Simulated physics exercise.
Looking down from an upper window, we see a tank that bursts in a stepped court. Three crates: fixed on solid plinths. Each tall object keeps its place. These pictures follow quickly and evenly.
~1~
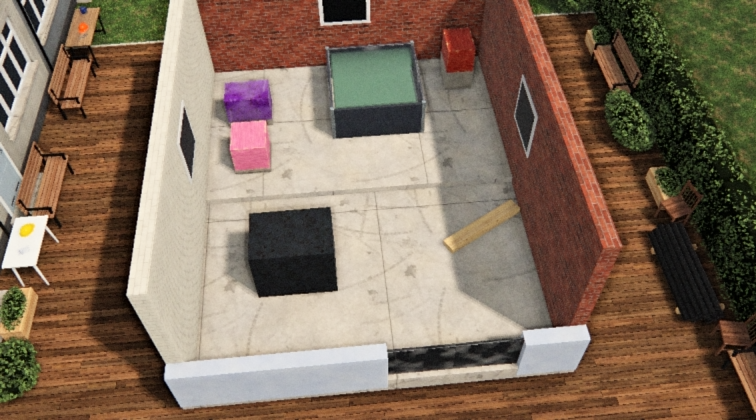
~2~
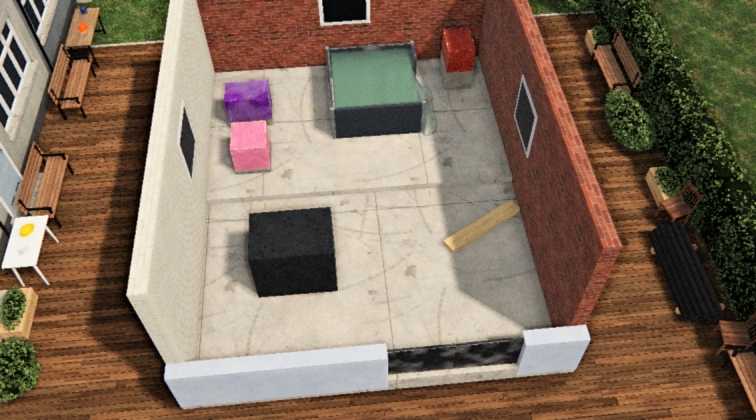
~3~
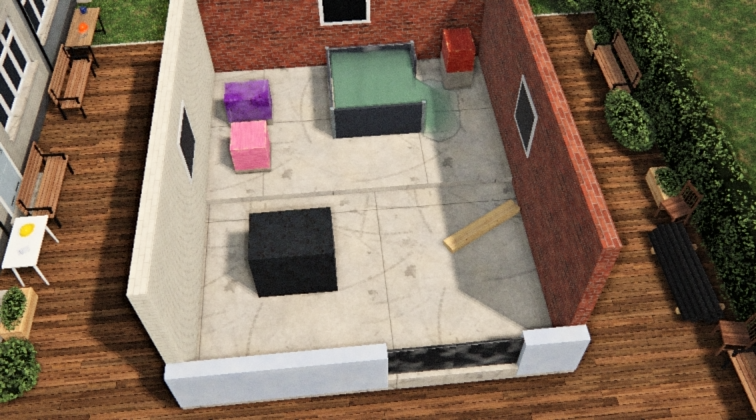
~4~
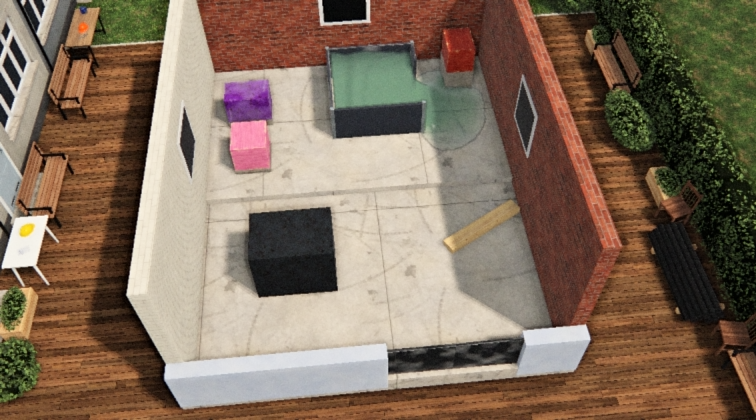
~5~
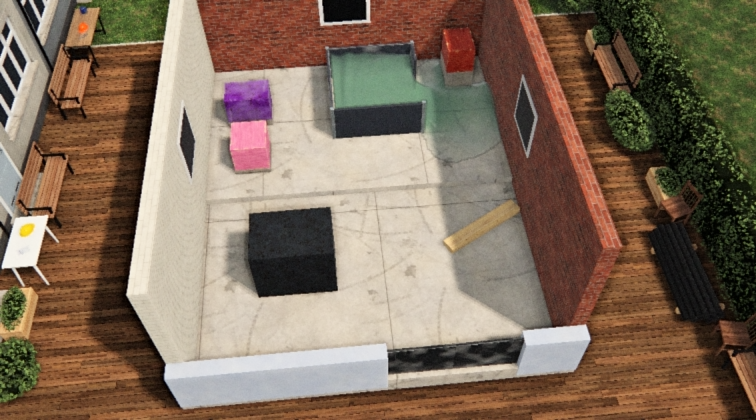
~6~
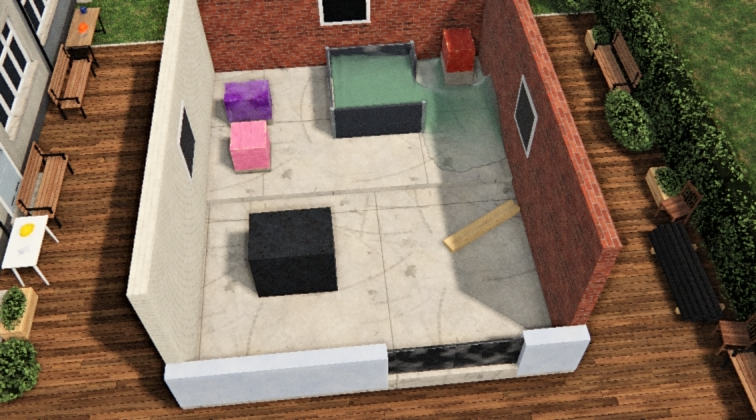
Green-tinted water bursts from a dark-walled tank at the back of a walled, pale-floored court, seen from high above. Purple and pink crates sit at the back left, a red one at the back right, a large black block at front left and a wooden plank at right. The water pours through the tank's right side, bulges outward, then spreads thinly to the brick wall and around the red crate.
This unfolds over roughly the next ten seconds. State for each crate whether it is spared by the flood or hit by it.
The pink crate is spared; the purple crate is spared; the red crate is spared.
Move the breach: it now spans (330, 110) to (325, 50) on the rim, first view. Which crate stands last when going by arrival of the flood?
It's the red one.
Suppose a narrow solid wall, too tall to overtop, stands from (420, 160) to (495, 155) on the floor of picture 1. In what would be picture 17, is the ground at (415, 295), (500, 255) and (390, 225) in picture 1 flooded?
Taking the three spots in order: Spared, soaked, spared.
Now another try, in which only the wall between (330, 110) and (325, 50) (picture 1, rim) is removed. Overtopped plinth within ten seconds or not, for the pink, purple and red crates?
Note: Pink gets flooded; purple gets flooded; red is never reached.
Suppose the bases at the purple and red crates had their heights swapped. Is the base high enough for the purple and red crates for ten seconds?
The purple crate stays clear, and the red crate gets flooded.
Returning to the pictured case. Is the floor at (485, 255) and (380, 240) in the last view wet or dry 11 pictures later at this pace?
Wet, dry.
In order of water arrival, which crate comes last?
Easy - the crate marked pink.
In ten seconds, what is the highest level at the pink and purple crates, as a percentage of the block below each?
I'd say 40 per cent for the first one and 60 per cent for the second.
A moment on, water covers 15 % of the floor; the pink crate not reached, the purple crate not reached, the red crate water round its plinth.
Next, water covers 30 % of the floor; the pink crate not reached, the purple crate not reached, the red crate water round its plinth.
Then, water covers 55 % of the floor; the pink crate not reached, the purple crate water round its plinth, the red crate water round its plinth.
Later, water covers 75 % of the floor; the pink crate water round its plinth, the purple crate water round its plinth, the red crate water round its plinth.
In the end, water covers 85 % of the floor; the pink crate stayed above the water, the purple crate stayed above the water, the red crate stayed above the water.
